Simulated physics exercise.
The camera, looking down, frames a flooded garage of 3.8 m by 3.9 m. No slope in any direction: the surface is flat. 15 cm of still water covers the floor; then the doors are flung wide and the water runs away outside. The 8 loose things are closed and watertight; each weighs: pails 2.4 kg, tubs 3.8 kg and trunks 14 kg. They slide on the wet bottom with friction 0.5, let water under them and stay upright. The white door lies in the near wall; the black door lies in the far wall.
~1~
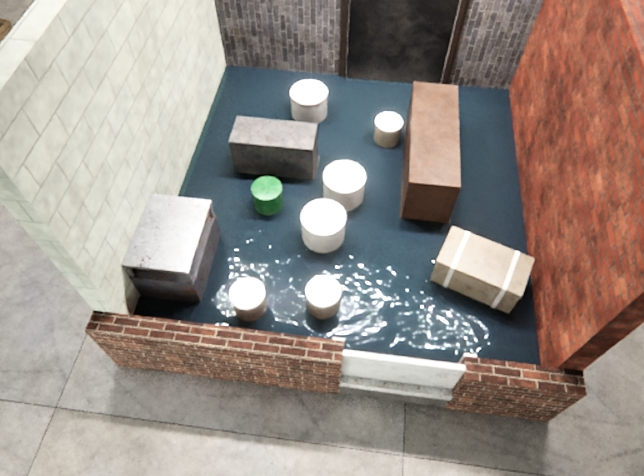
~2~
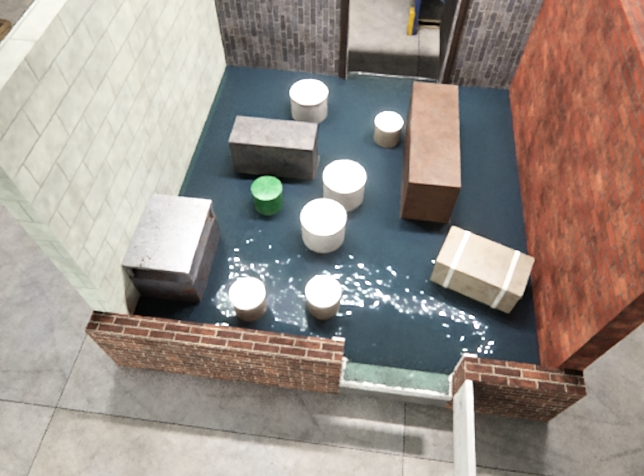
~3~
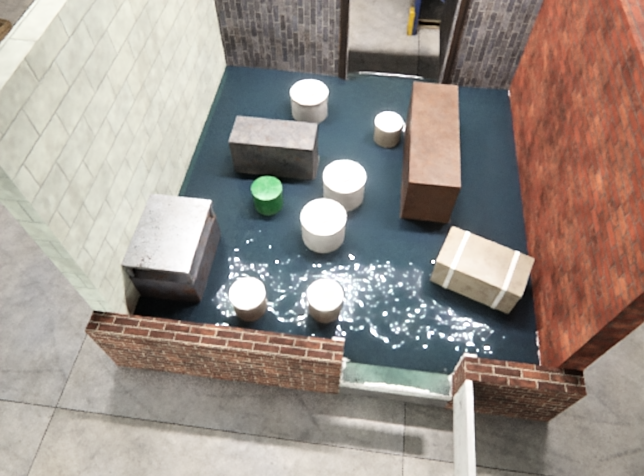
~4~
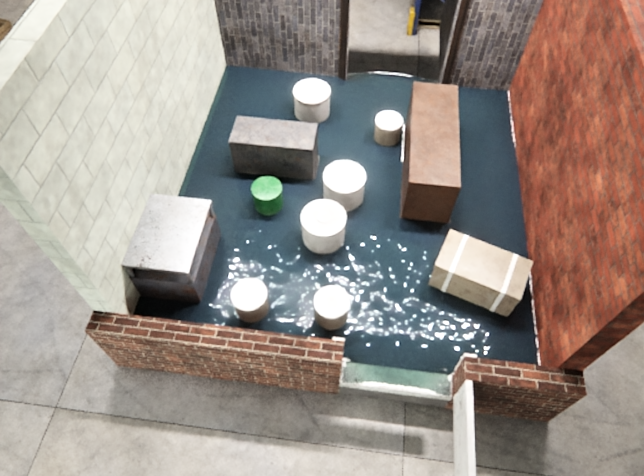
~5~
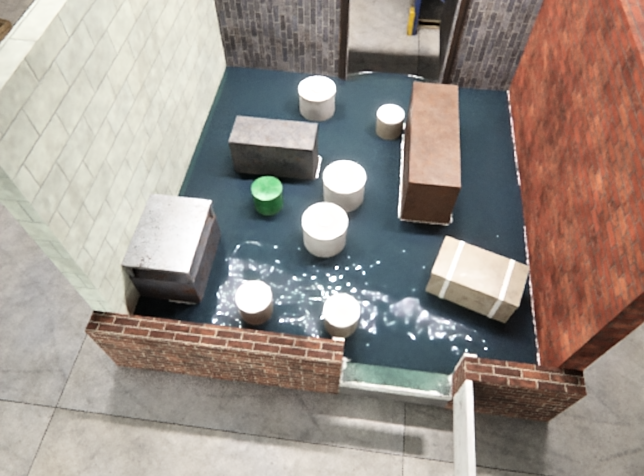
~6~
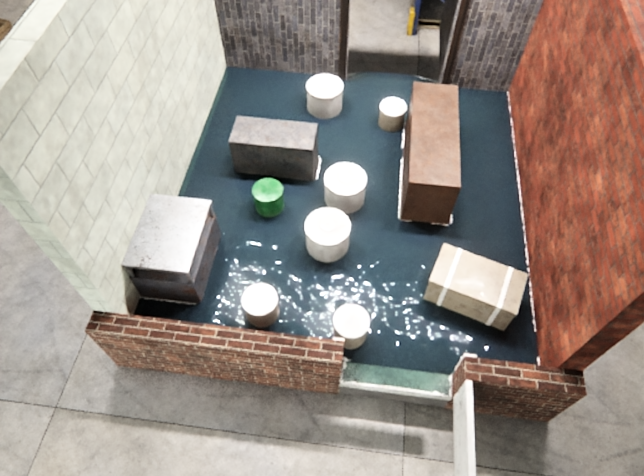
A large brown box stands at the right rear of a flooded garage, seen from a fixed view looking down. White tubs dot the dark water around a green pail, with a grey trunk behind it, a metallic one at left and a pale strapped box at right. Both doors open, then the front tubs drift rightward and nearer, while the rear tubs and strapped box shift slightly.
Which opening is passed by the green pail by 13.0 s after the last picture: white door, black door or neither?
Neither one.
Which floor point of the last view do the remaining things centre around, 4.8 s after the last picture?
The centre sits near (372, 276).
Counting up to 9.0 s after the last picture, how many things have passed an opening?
The answer is 4 at that time.
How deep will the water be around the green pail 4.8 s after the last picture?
Roughly 9 cm deep.
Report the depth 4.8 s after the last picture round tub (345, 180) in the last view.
Depth: Near 8 cm.
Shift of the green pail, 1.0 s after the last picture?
Roughly 10 centimetres by that point.
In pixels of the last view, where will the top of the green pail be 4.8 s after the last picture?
About (304, 201).
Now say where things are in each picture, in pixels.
The first picture shows the green pail at (267, 188), afloat; about 1930 L in view; 0 of 8 have shifted.
The second picture shows the green pail at (267, 188) floats; about 1900 L in view; 0 of 8 have shifted.
The third picture shows the green pail at (267, 188) floats; about 1850 L in view; 0 of 8 have shifted.
The fourth picture shows the green pail at (267, 188), afloat; about 1800 L in view; 1 of 8 have shifted.
The fifth picture shows the green pail at (267, 188), afloat; 13 cm deep round most things; 5 of 8 have shifted.
The sixth picture shows the green pail at (268, 190), afloat; 13 cm deep round most things; 6 of 8 have shifted.
Then, 1.0 s after the last picture the green pail is near (279, 195), 0.1 m from its start, afloat; 1 of 8 are out; 7 afloat.
Then, 4.8 s after the last picture the green pail is near (304, 201), 0.4 m from its start, afloat; 3 of 8 are out; 5 afloat.
Then, 9.0 s after the last picture the green pail is near (314, 209), 0.5 m from its start, afloat; 4 of 8 are out; 3 afloat.
Then, 13.0 s after the last picture the green pail is near (340, 203), 0.8 m from its start, afloat; 4 of 8 are out; 3 afloat.
